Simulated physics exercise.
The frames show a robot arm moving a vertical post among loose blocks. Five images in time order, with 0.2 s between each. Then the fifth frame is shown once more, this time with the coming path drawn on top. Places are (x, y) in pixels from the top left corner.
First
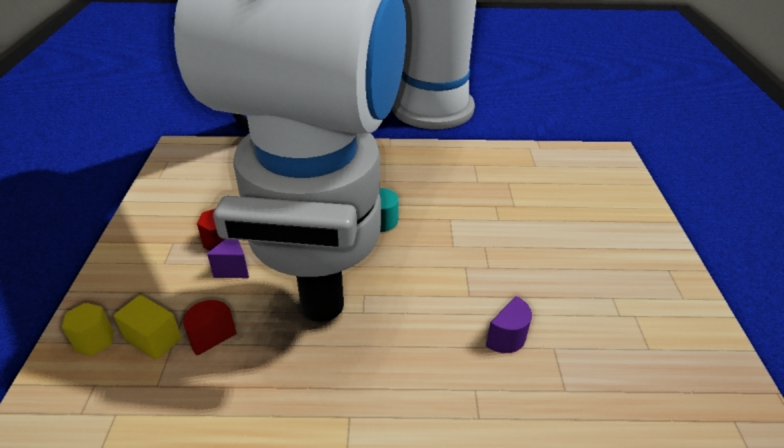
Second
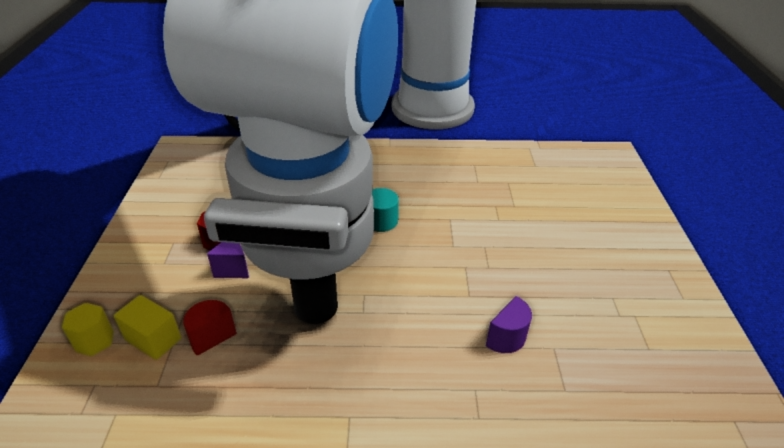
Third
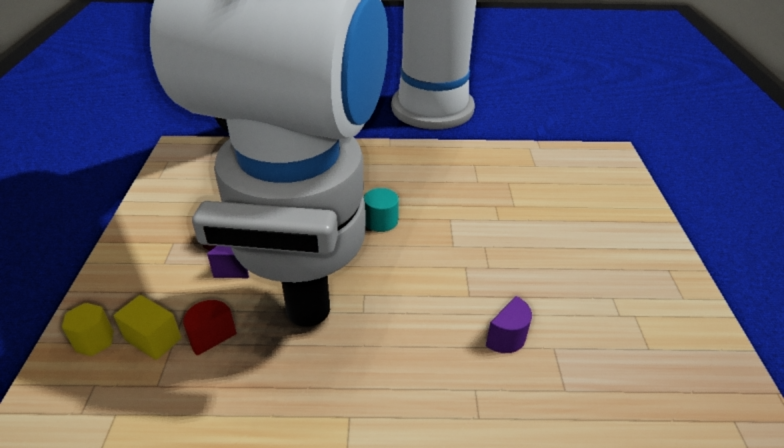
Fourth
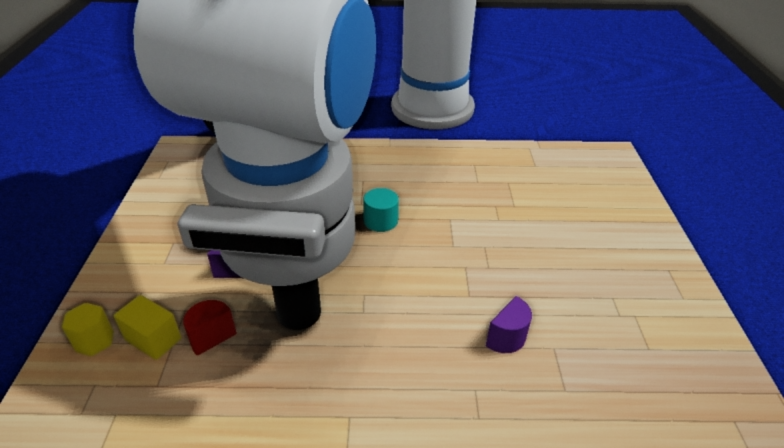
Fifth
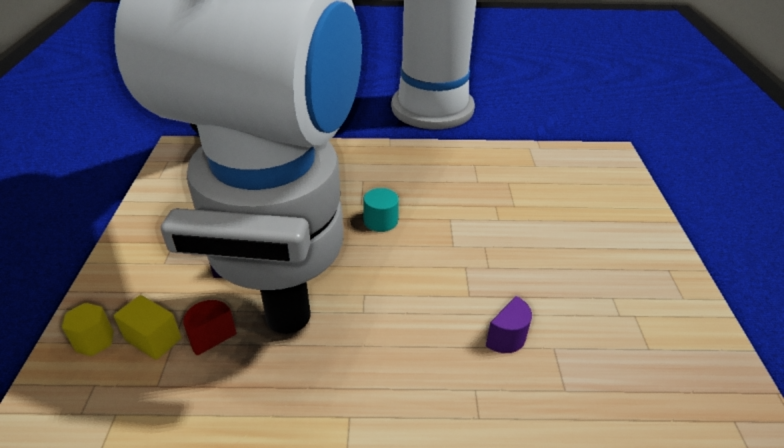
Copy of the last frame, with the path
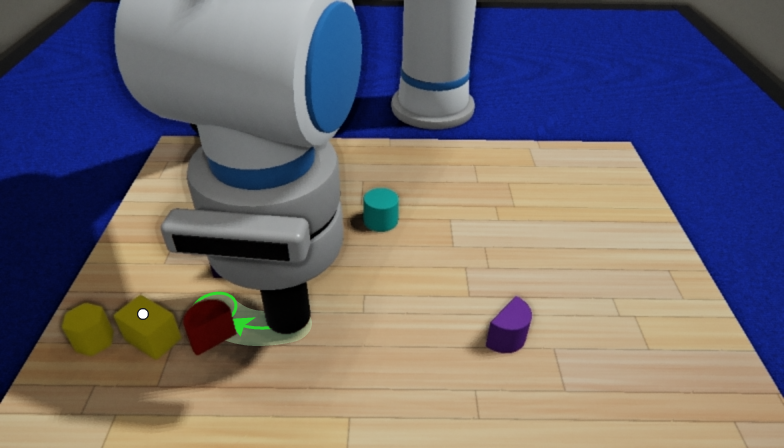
A robot arm holding a black vertical post moves slowly left across a wooden tabletop, drawing closer to a red half-round block beside two yellow blocks, while the loose blocks, including purple and teal ones, stay still.
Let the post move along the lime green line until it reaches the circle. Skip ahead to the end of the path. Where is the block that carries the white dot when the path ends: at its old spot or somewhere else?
At the end, its place is different.
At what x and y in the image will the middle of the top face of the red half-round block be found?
My best guess is (173, 313).
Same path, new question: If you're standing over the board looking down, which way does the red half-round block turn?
Viewed from the top, it goes anticlockwise.
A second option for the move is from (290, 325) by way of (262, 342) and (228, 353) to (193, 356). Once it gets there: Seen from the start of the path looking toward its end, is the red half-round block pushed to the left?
I believe not.
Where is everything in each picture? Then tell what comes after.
The first frame shows lower end of the post at (323, 306), tops of blocks, yellow rectangular block at (143, 314), red half-round block at (204, 312), purple triangular piece at (228, 246).
The second frame shows post at (316, 308), blocks as before.
The third frame shows post at (309, 310), blocks as before.
The fourth frame shows post at (299, 313), blocks as before.
The fifth frame shows post at (289, 317), yellow rectangular block at (143, 314), red half-round block at (204, 312), purple triangular piece hidden.
The drawn path runs from (290, 325) by way of (260, 328) and (233, 322) to (214, 309); the dot is on the yellow rectangular block.
What follows on the original path. Halfway along, post at (243, 318); red half-round block at (190, 314).
At the end, post at (212, 301); yellow rectangular block at (129, 317), turned 20° clockwise; red half-round block at (173, 313), turned 65° anticlockwise; purple triangular piece not moved.
